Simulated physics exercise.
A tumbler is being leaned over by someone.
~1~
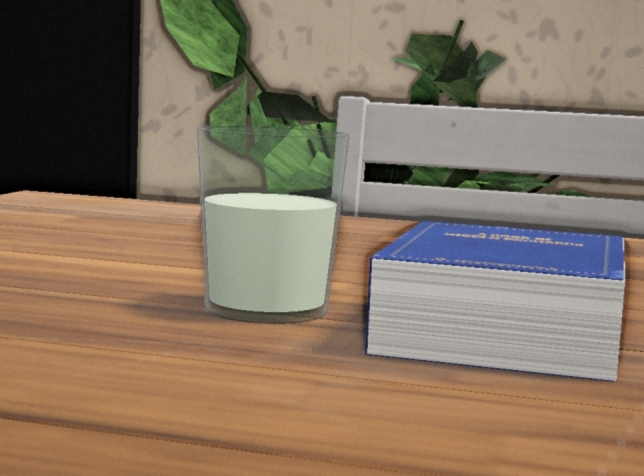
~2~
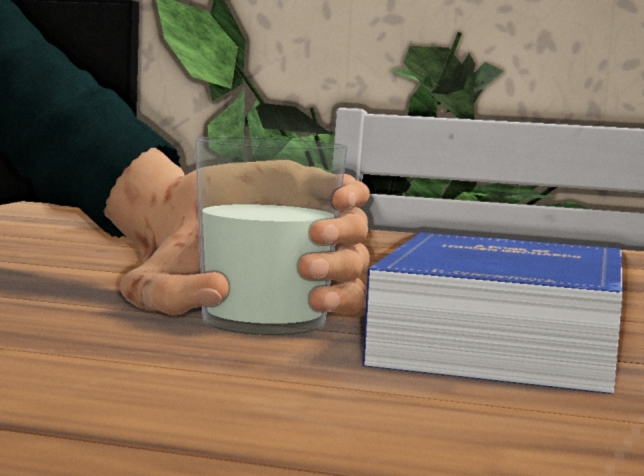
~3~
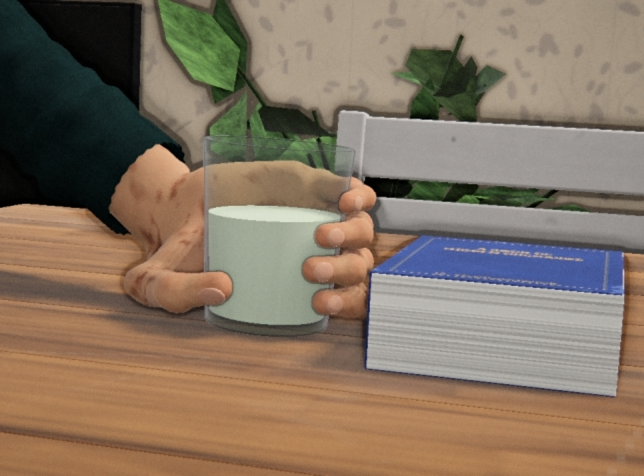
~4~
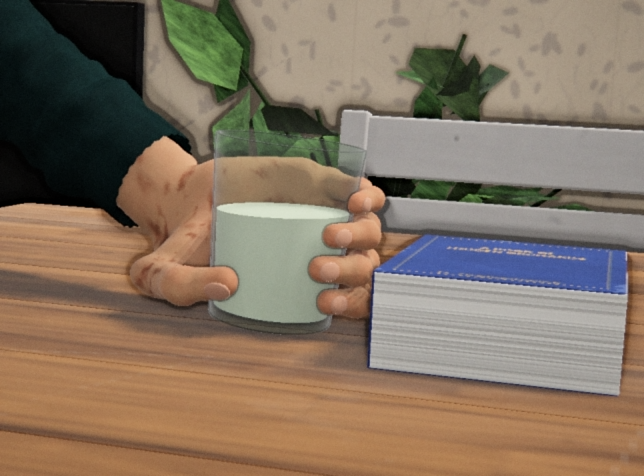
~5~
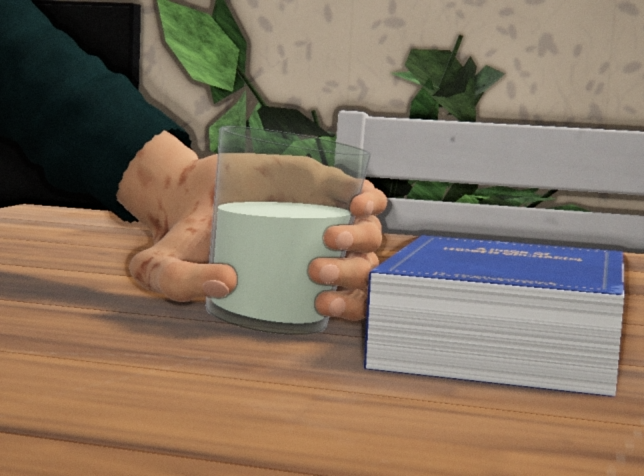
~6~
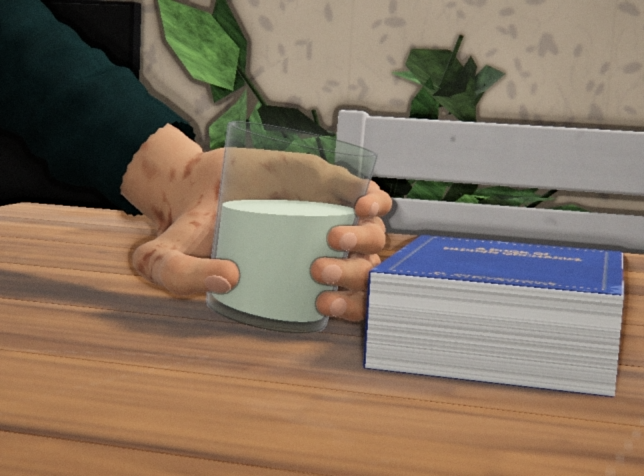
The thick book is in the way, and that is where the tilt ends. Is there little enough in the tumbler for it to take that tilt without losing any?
Yes, nothing comes out.
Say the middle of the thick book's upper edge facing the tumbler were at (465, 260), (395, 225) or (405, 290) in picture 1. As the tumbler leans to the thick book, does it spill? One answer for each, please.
Taking each in turn: Some escapes, nothing escapes, some escapes.
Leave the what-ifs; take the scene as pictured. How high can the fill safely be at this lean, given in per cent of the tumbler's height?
About 75 %.
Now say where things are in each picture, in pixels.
In the first picture, it stands upright; tumbler (270, 215) about half full.
In the second picture, a hand takes hold; tumbler about half full, surface at (268, 214); thick book (504, 303).
In the third picture, it is leaning; tumbler (273, 227) about half full.
In the fourth picture, tipping on its foot; tumbler about half full, surface at (283, 213); thick book (509, 305).
In the fifth picture, the top moves towards the thick book; tumbler (281, 223) about half full.
In the sixth picture, on the way over; tumbler about half full, surface at (288, 210); thick book (505, 306).
A moment on, the tumbler leans by about 20°; all is still inside.
Further on, the tumbler leans by about 30°; all is still inside.
When it is over, the tumbler leans by about 35°, against the thick book; all is still inside.
